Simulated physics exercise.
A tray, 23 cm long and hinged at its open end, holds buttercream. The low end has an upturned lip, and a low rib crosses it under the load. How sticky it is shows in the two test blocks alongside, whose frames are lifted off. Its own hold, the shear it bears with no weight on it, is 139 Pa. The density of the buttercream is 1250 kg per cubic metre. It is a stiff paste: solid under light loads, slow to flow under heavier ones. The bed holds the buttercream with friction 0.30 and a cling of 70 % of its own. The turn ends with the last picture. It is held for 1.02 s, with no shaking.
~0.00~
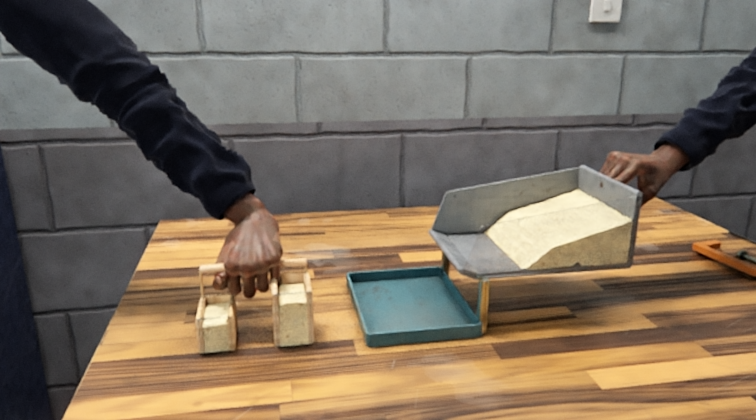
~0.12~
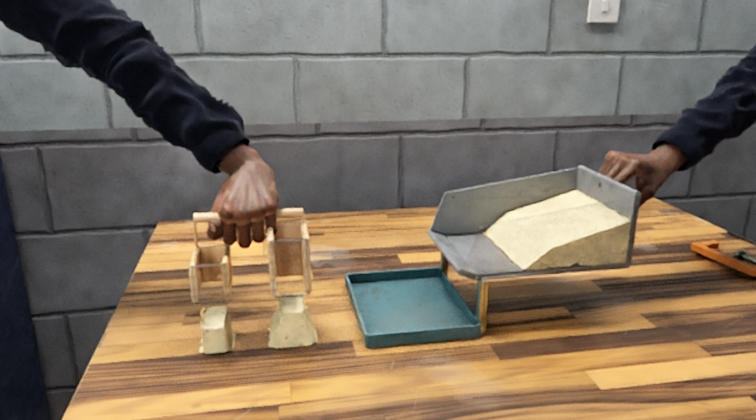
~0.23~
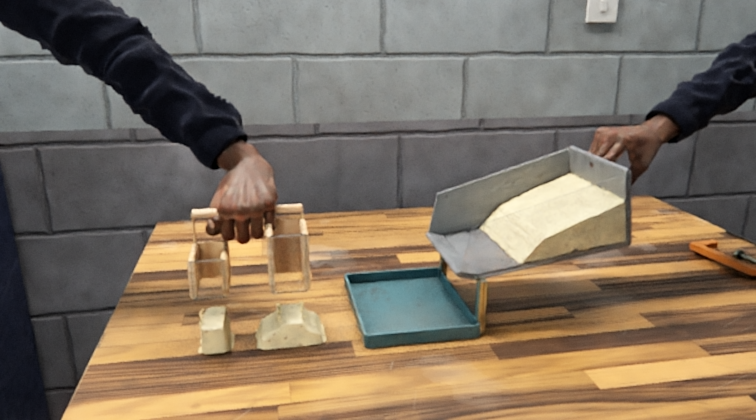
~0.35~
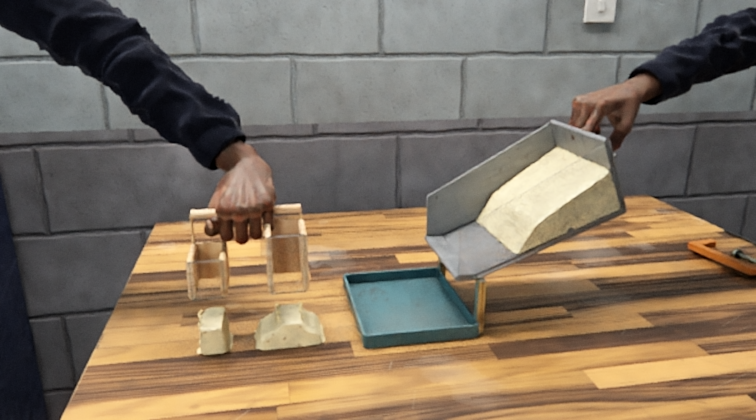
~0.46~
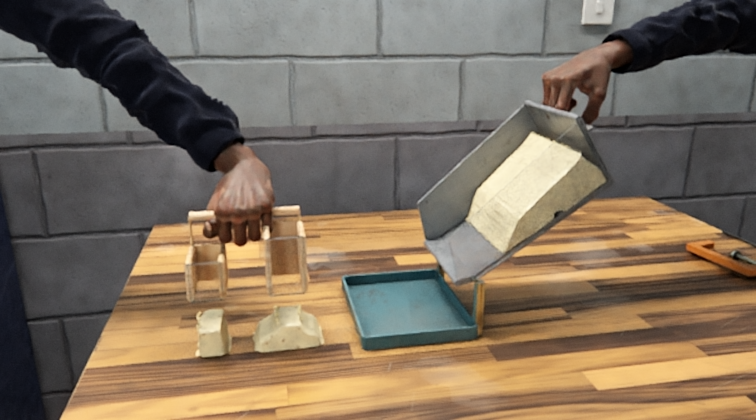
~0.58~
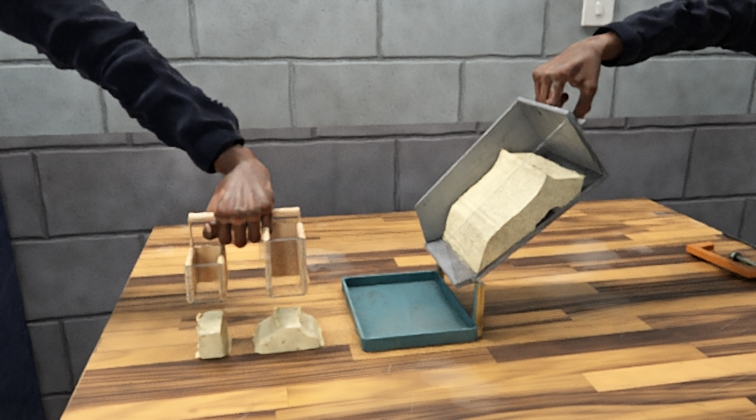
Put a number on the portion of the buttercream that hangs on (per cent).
Close to 0 per cent.
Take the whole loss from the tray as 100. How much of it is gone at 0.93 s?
Some 90 per cent.
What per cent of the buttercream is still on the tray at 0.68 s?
About 90 %.
After 0.68 s, the tilt is 37 degrees and 88 % is on the bed.
After 0.81 s, the tilt is 37 degrees and 34 % is on the bed.
After 0.93 s, the tilt is 37 degrees and 8 % is on the bed.
After 1.06 s, the tilt is 37 degrees and 0 % is on the bed.
After 1.57 s, at the end, the tilt is 37 degrees and 0 % is on the bed.
